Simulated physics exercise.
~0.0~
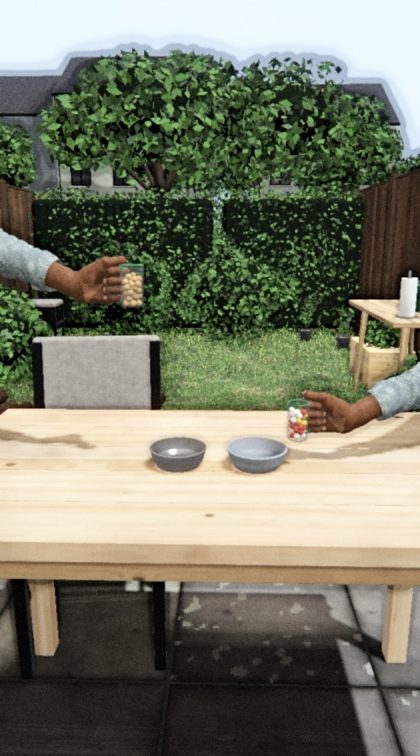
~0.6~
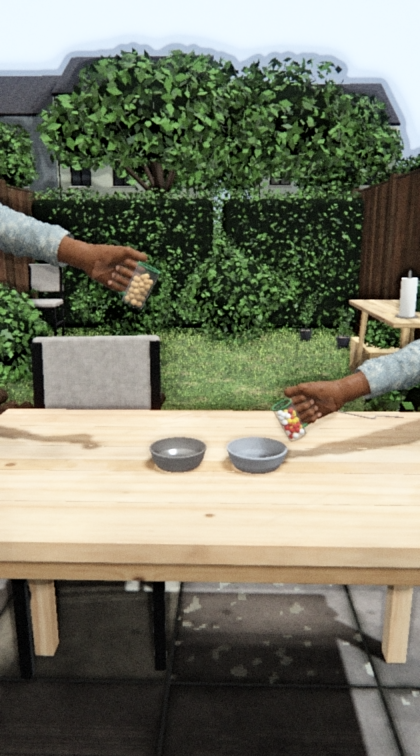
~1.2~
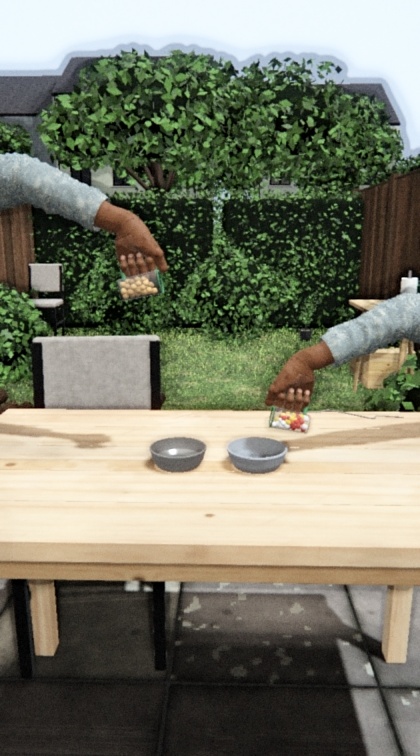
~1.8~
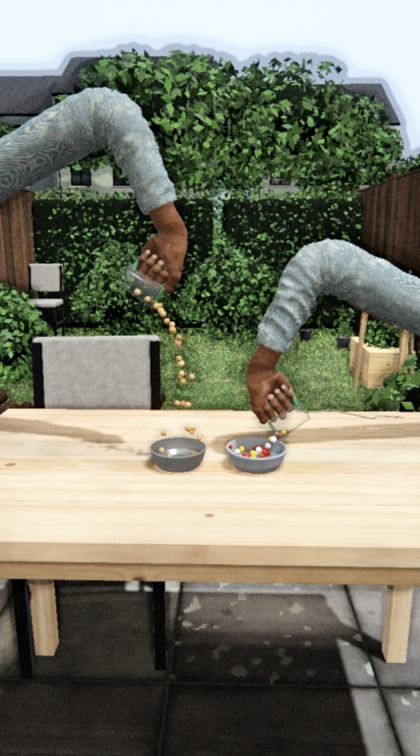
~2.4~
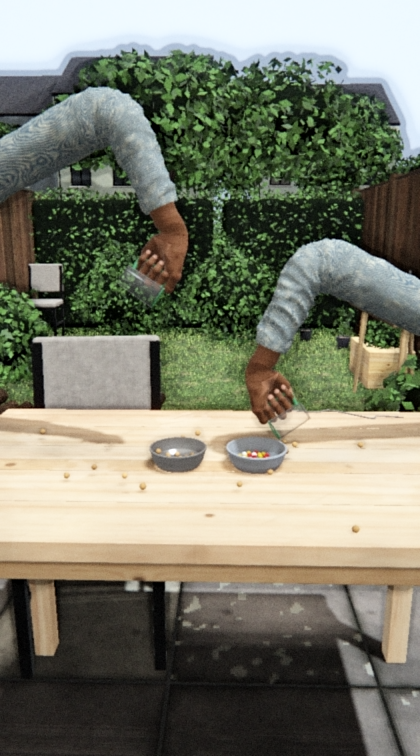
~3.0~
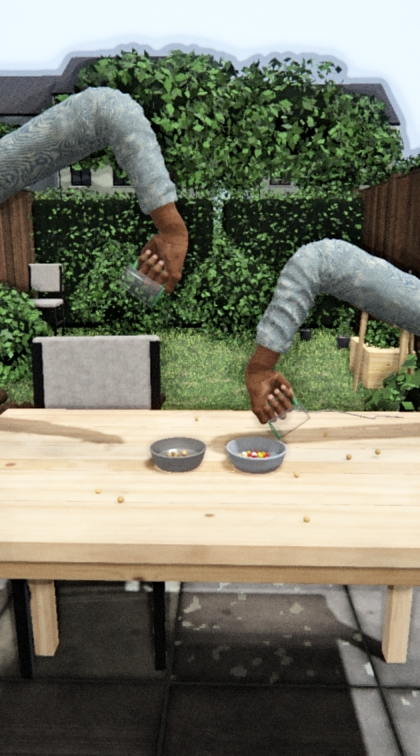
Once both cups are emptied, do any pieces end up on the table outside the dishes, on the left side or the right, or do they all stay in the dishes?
Pieces from the left cup end up scattered outside the left dish, with only some inside it. The right dish holds every one of its colourful pieces.
In a garden with a leafy hedge and trees behind, a pale wooden table is seen from the front and slightly above, with a dark grey dish on the left and a lighter blue-grey one on the right. Two hands in grey sleeves hold clear cups, the left one high with tan pieces, the right one low with multicoloured pieces. Both hands tilt the cups onto their sides, then turn them upside down. The tan pieces tumble from high up, and many bounce and roll across the table, while the colourful ones drop into the right dish. Finally, the left dish holds only some pieces, with others scattered outside, and the right dish holds all of its own.
